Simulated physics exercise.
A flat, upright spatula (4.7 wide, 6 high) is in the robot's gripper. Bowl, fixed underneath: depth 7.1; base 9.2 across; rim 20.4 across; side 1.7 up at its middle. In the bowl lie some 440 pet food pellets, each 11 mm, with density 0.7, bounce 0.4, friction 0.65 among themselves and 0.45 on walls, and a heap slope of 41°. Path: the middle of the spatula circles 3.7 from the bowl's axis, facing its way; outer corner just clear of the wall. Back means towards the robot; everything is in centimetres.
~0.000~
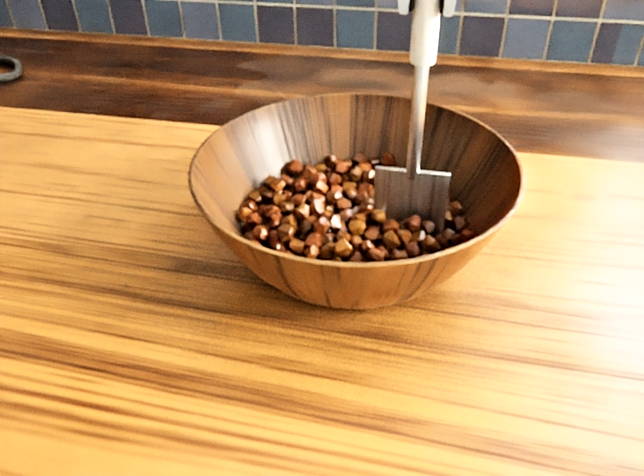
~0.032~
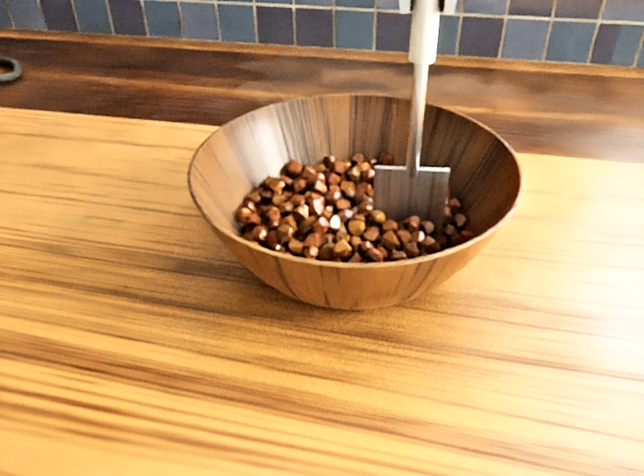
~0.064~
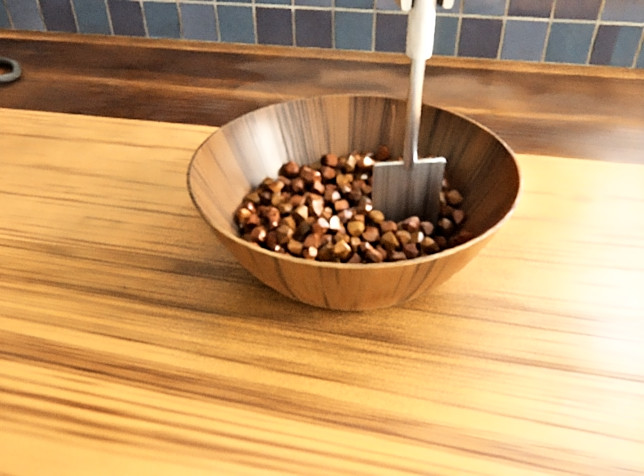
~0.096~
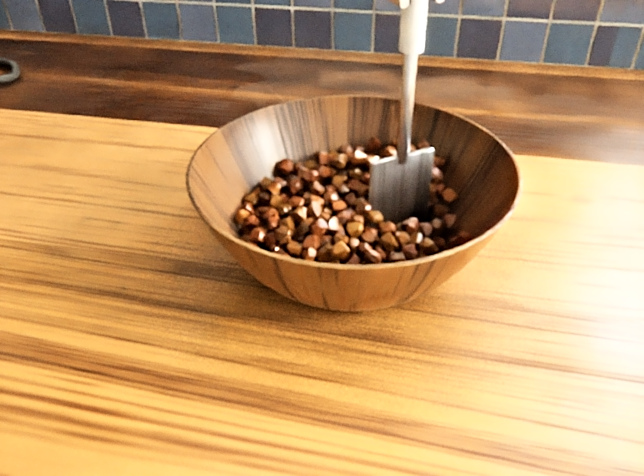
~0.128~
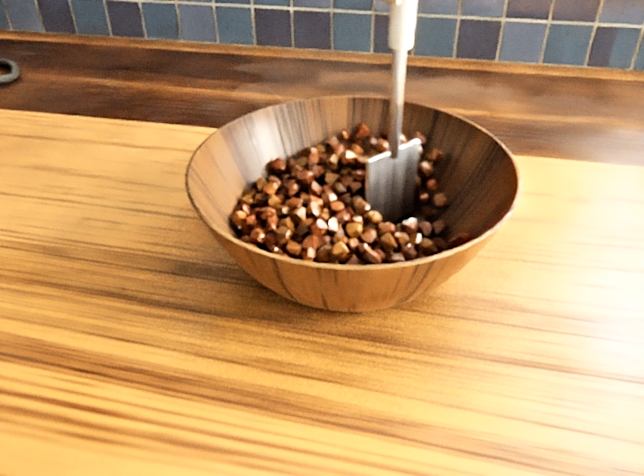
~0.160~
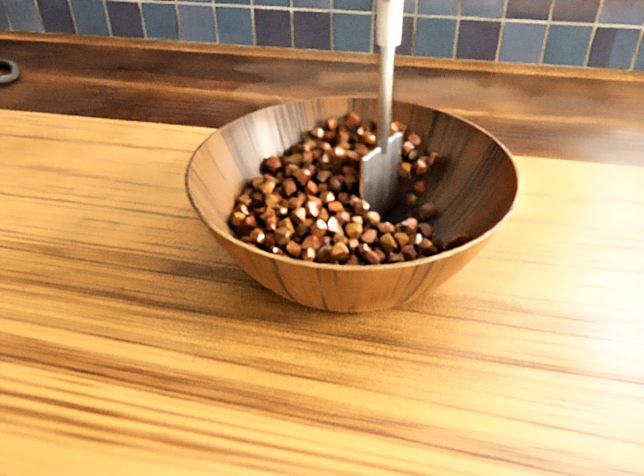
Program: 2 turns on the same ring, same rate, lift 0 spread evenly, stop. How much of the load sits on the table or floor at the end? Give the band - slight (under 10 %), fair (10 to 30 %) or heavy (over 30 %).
Band: Slight.
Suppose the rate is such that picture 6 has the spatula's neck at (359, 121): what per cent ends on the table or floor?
Roughly 5 percent of it.
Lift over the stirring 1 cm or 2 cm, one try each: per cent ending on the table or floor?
Around 0 percent, then 0 percent.
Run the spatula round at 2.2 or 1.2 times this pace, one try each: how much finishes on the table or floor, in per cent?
I'd expect near 25 per cent, then near 5 per cent.
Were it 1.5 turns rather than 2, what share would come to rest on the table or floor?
Close to 0 in a hundred.
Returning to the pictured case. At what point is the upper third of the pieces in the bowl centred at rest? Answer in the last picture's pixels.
(423, 178).
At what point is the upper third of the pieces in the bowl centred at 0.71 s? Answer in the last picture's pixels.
About (445, 208).
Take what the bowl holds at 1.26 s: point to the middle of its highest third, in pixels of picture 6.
The centre is roughly (291, 246).
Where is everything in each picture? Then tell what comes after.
In the first frame, spatula neck at (414, 149), 0° round; upper third of the load around (344, 214), from x 245 to 465, top at y 160; 439 in the bowl.
In the second frame, spatula neck at (414, 147), 6° round; upper third of the load around (345, 210), from x 240 to 465, top at y 160.
In the third frame, spatula neck at (411, 141), 21° round; upper third of the load around (351, 203), from x 240 to 465, top at y 155.
In the fourth frame, spatula neck at (404, 135), 36° round; upper third of the load around (352, 197), from x 240 to 465, top at y 145.
In the fifth frame, spatula neck at (395, 129), 51° round; upper third of the load around (344, 186), from x 240 to 465, top at y 130.
In the sixth frame, spatula neck at (383, 125), 66° round; upper third of the load around (337, 176), from x 235 to 465, top at y 120; 439 in the bowl.
By 0.71 s, 324° round, highest piece 9 above the table; 437 in the bowl, 2 in flight or on the tool.
By 1.26 s, 222° round, highest piece 8 above the table; 434 in the bowl, 5 on the table or floor.
By 1.74 s, 0° round, highest piece 8 above the table; 417 in the bowl, 22 on the table or floor.
By 2.44 s, 0° round, highest piece 8 above the table; 417 in the bowl, 22 on the table or floor.
Final count, 417 in the bowl, 22 on the table or floor. That is 5 % on the table or floor.
